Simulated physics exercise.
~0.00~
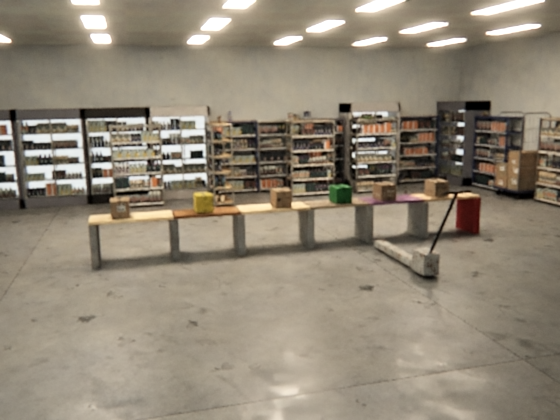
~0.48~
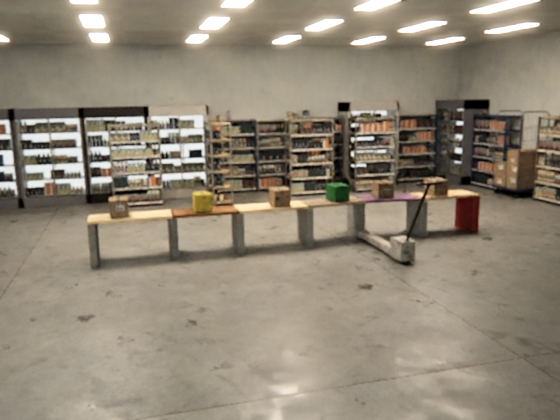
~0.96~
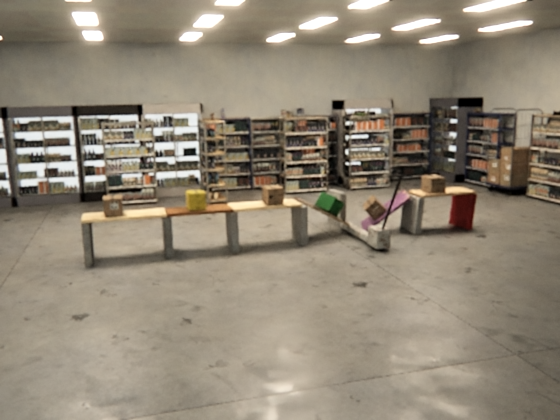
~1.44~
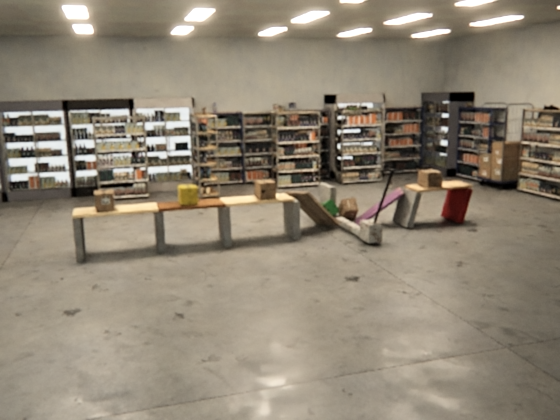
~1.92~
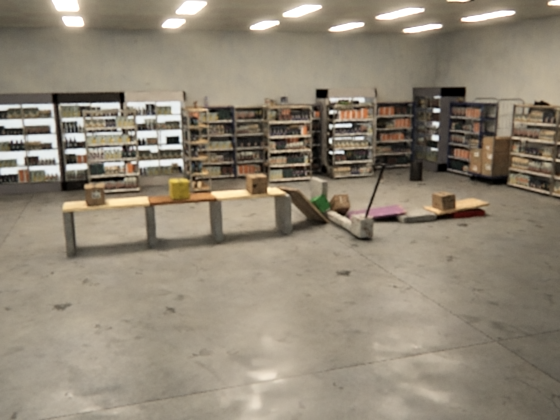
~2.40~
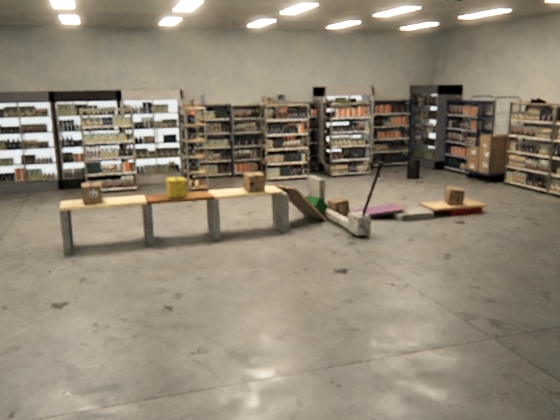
In a concrete-floored storeroom lined with stocked shelves, seen from slightly above and in front, a long row of boards rests end to end on upright grey blocks, with a red upright at the right end. Brown cartons, a yellow one and a green one sit along the top. A narrow floor jack pushes in at the base of a support right of centre. The boards there tip and drop, spilling the green carton and a brown one, while the view pans slightly right. Then the red upright leans and topples, bringing down the right end. The purple board lies low, and the left section still stands with its yellow carton in place.
